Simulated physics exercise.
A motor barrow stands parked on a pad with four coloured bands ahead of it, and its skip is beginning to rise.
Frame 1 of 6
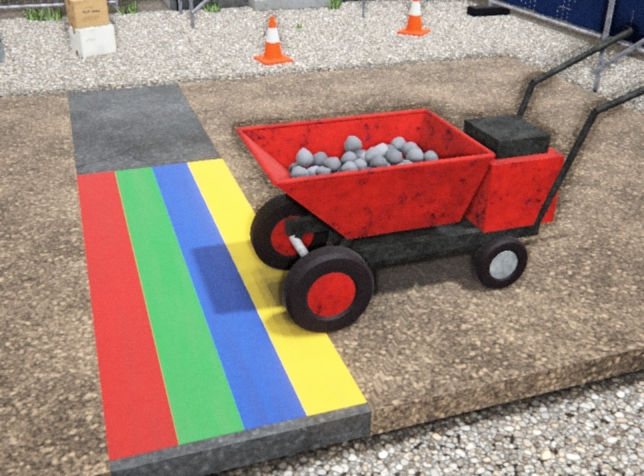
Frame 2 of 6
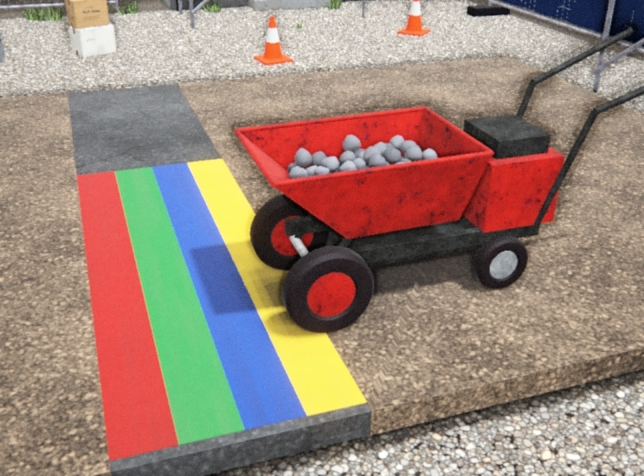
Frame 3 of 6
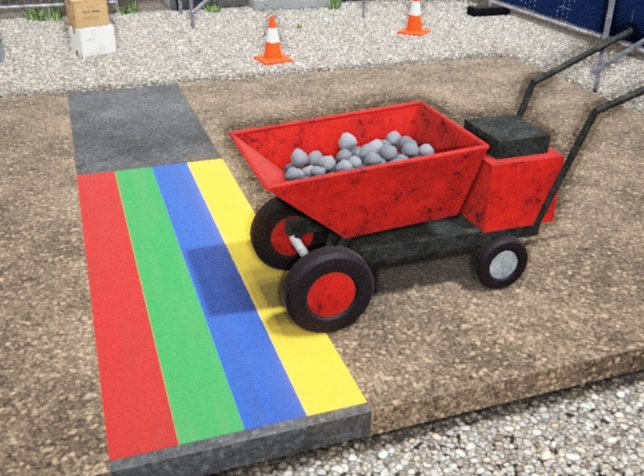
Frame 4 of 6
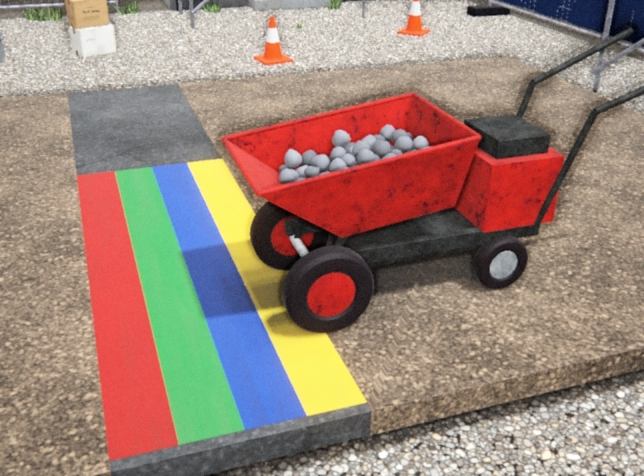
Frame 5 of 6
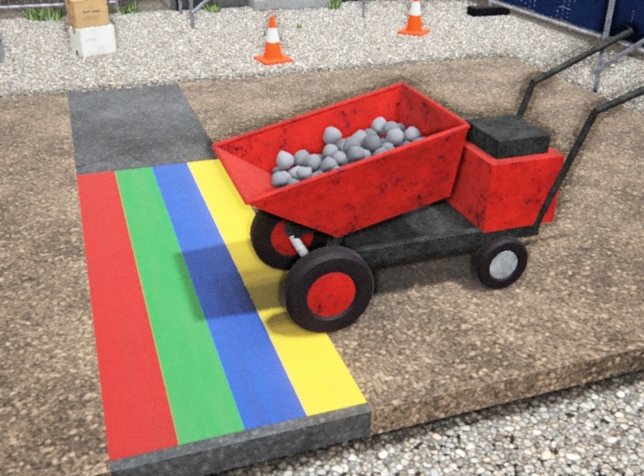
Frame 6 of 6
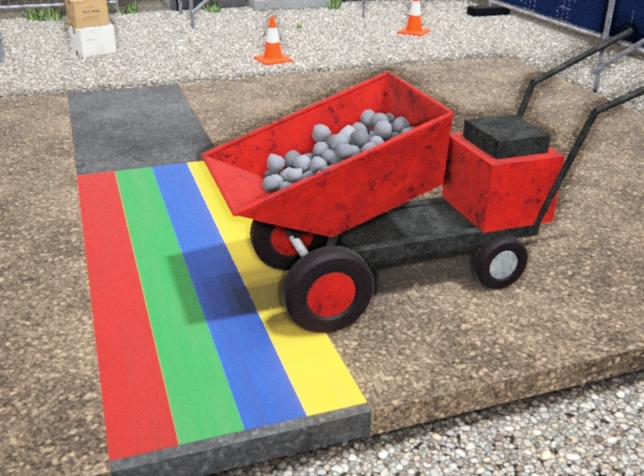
A red skip loaded with round grey stones tilted gradually on its parked barrow, its back end rising and its front lip dipping to the left above yellow, blue, green and red strips.
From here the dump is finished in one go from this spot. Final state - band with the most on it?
Red band.
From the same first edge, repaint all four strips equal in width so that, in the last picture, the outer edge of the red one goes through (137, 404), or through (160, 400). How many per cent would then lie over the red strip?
In turn, 40 and 20 in a hundred.
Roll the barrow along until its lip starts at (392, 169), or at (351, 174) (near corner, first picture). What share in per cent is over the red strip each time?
The shares come out close to 10 and 20 per cent, in that order.
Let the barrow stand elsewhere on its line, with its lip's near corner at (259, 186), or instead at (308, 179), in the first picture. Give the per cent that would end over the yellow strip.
First spot 0 per cent, second spot 0 per cent.
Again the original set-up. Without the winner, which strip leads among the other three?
That green strip.
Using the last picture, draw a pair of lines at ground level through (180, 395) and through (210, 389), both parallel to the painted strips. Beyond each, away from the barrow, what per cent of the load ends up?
Close to 80 per cent, then close to 80 per cent.
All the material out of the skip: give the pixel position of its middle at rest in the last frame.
I'd mark it at roughly (112, 324).
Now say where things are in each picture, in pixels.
Lip of the skip near (276, 183), level; top of the load near (383, 170), round cobbles; yellow strip near (313, 363); blue strip near (256, 374); green strip near (197, 386); red strip near (135, 399), in the first picture.
Lip of the skip near (274, 185), level; top of the load near (382, 169), in the second picture.
Lip of the skip near (268, 188), tipped barely; top of the load near (389, 153), in the third picture.
Lip of the skip near (259, 194), tipped a little; top of the load near (397, 158), in the fourth picture.
Lip of the skip near (247, 203), tipped a little; top of the load near (388, 151), in the fifth picture.
Lip of the skip near (235, 214), tipped clearly; top of the load near (384, 130); yellow strip near (313, 363); blue strip near (256, 374); green strip near (197, 386); red strip near (135, 399), in the sixth picture.
Shortly afterwards, skip tipped steeply; the whole lot in the skip.
Next, skip tipped right over; the bulk in the skip; a little over the green strip; a little over the red strip.
Some moments later, skip tipped right over; near a quarter in the skip; a little over the green strip; near a third over the red strip; near a third off the paint.
In the end, skip tipped right over; a little in the skip; none at all over the yellow strip; none at all over the blue strip; near a quarter over the green strip; near a third over the red strip; near a third off the paint.
